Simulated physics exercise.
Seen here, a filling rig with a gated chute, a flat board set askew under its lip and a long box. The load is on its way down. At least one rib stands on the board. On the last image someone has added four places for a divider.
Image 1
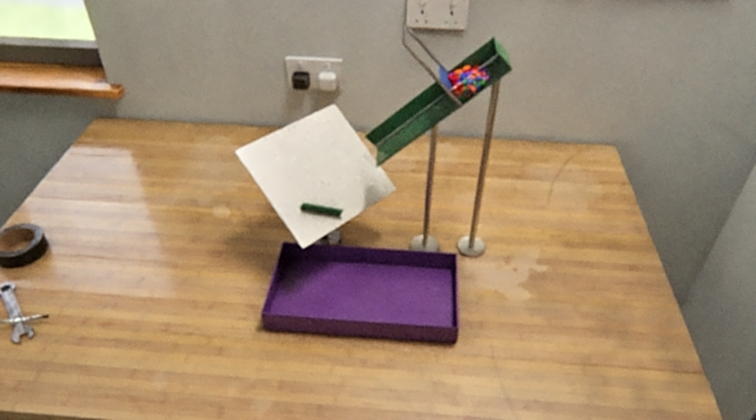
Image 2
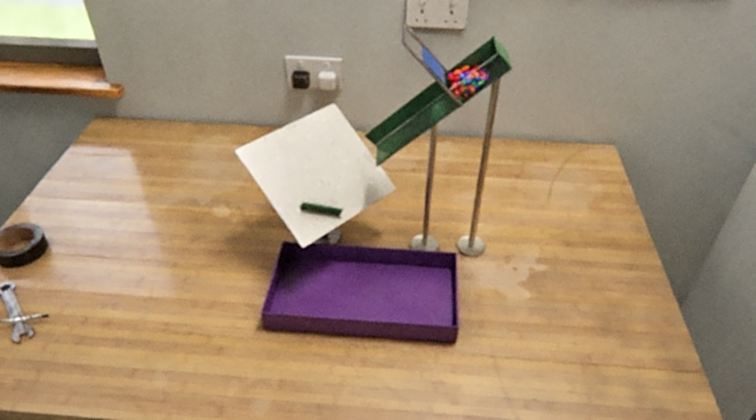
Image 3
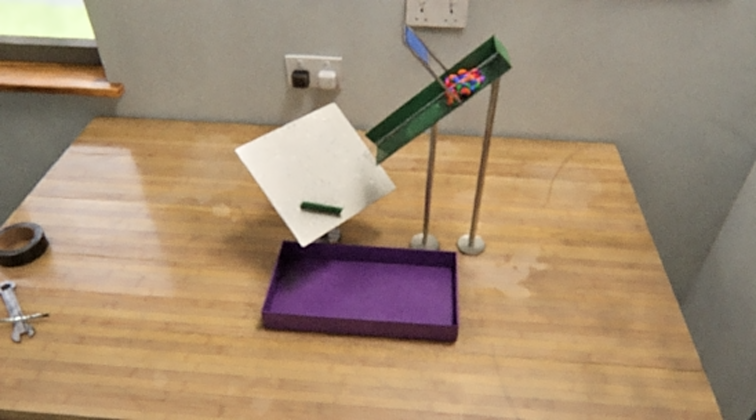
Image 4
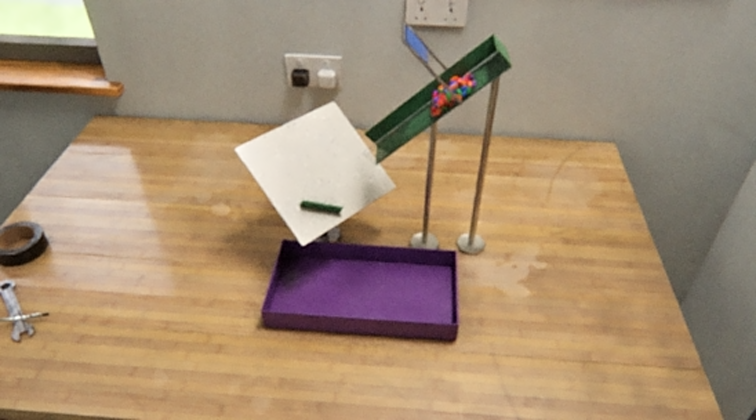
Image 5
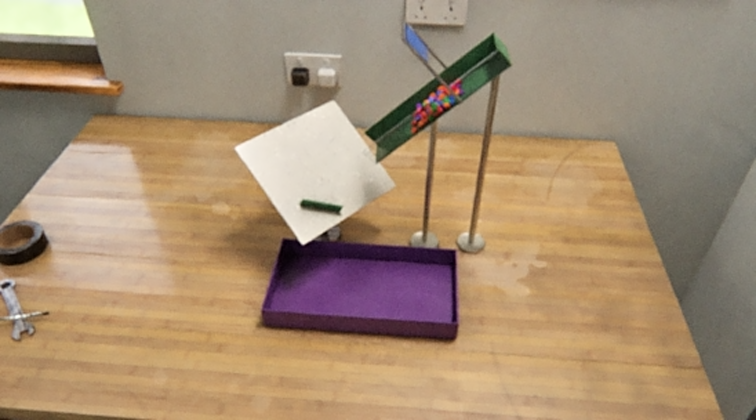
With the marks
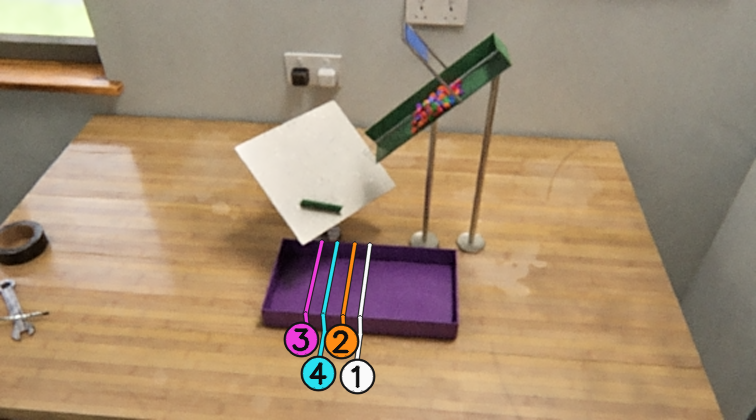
A cluster of small, colourful sweets sat behind a blue gate in a sloping green chute, then slid down leftward once the gate swung up, above a tilted white board and an empty purple box.
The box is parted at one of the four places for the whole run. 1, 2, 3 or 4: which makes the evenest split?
I would pick line 1.
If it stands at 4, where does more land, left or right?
Right.
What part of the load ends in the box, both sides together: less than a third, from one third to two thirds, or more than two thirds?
From one third to two thirds.
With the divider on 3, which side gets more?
More lands on the right.
On the marked copy, line 1 crosses the front rim at (360, 316); line 2 crosses the front rim at (343, 315); line 3 crosses the front rim at (305, 312); line 4 crosses the front rim at (323, 314).
Choosing 1, of what is caught, roughly half on the left of the divider, roughly half on the right.
Choosing 2, of what is caught, just a few on the left of the divider, almost all on the right.
Choosing 3, of what is caught, not one piece on the left of the divider, every piece on the right.
Choosing 4, of what is caught, just a few on the left of the divider, almost all on the right.
